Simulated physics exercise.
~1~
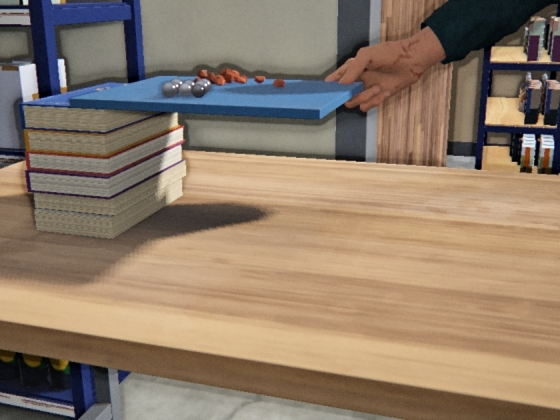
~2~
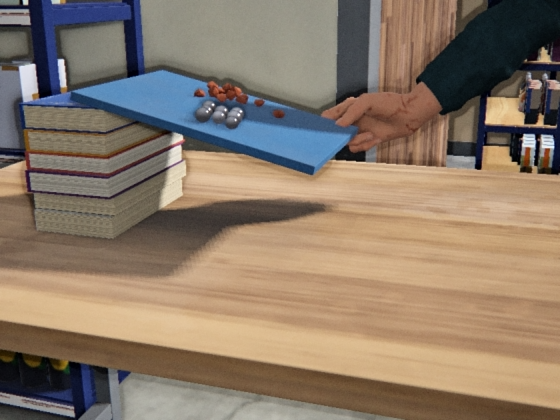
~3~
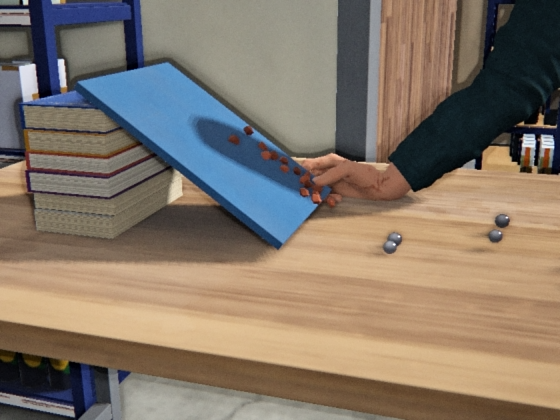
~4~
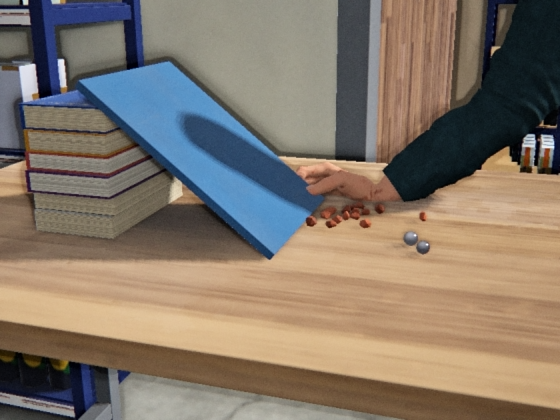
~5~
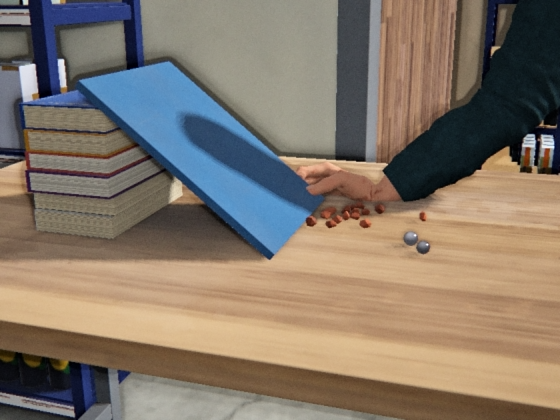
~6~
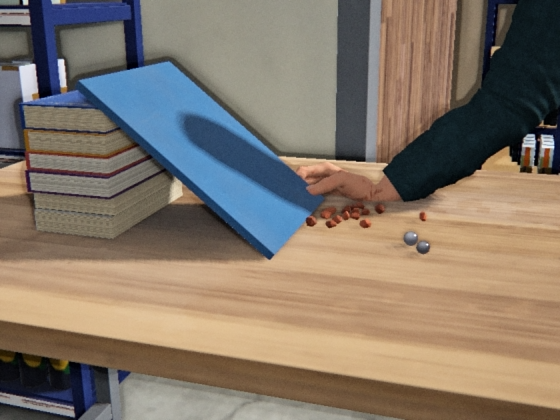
A blue board resting on a stack of books was lowered at its right end by a hand, sending shiny metal balls rolling well across the wooden table, while the small reddish bits slid down later and settled mostly near its foot.
